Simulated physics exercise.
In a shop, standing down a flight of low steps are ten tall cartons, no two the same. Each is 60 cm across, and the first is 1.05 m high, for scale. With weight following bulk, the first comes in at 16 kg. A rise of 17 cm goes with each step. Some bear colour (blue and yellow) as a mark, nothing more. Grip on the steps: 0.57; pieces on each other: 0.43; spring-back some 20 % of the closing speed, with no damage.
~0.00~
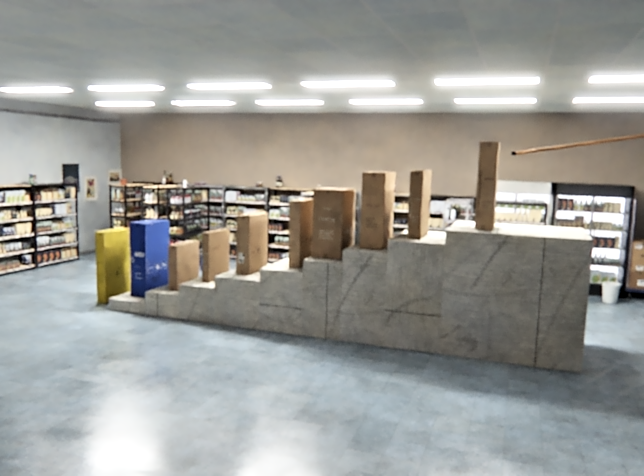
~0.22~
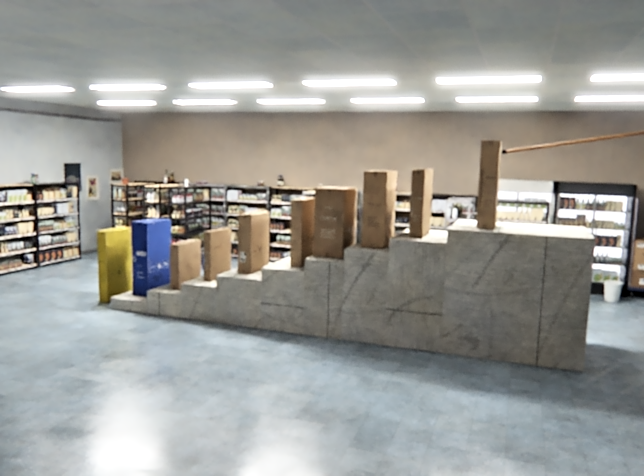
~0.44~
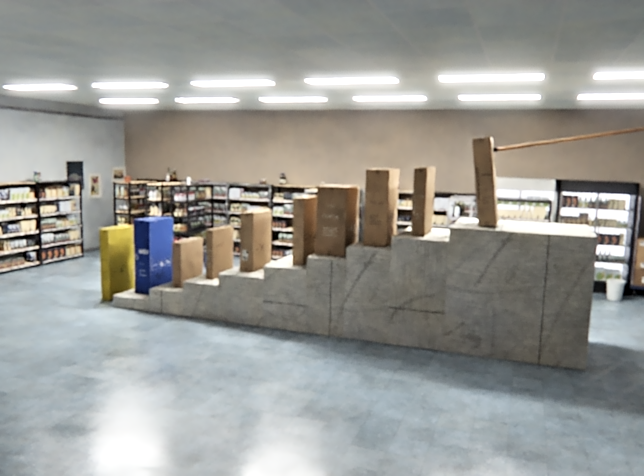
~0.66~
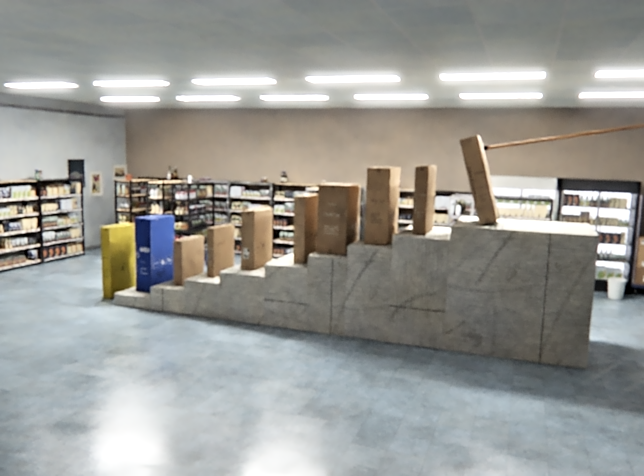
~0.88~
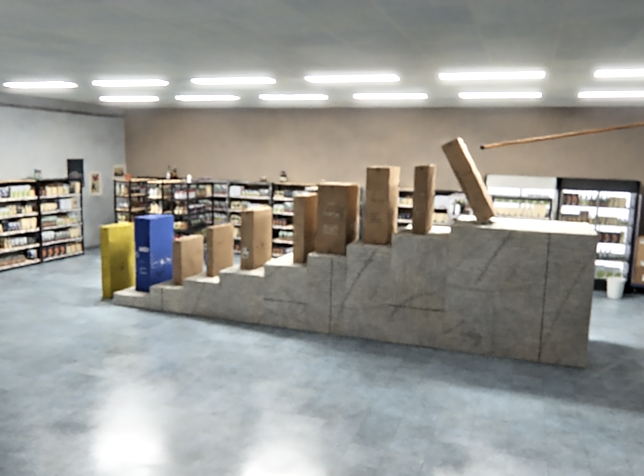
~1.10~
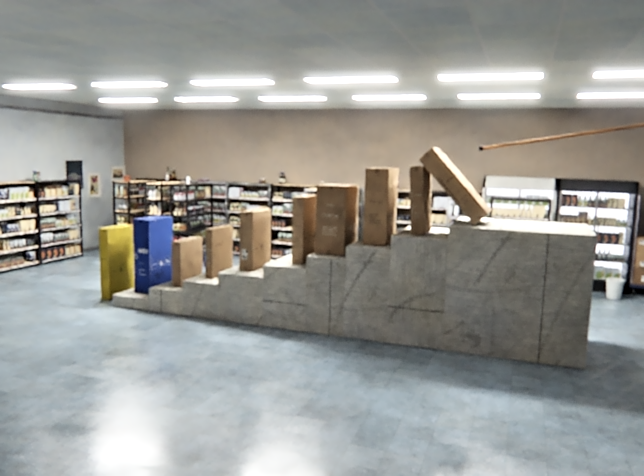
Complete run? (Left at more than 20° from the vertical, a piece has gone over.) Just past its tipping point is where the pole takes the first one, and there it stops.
No.
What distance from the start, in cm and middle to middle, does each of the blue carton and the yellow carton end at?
The blue one ends 0 cm from its start and the yellow one 0 cm.
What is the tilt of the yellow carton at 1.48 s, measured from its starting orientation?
Near 0 degrees from where it started.
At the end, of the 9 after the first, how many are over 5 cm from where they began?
3 have shifted.
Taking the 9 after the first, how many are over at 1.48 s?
Count by then: 1.
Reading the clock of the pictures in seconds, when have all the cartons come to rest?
It all settles by about 2.0 s.
After 1.26 s, none of the 9 other cartons over, 1 disturbed.
After 1.48 s, 1 of the 9 other cartons over.
At rest (2.3 s), 2 of the 9 other cartons over; yellow carton unmoved; blue carton unmoved. Seven left standing. As the last picture would show them, middles, yellow carton near (117, 261), blue carton near (154, 254).
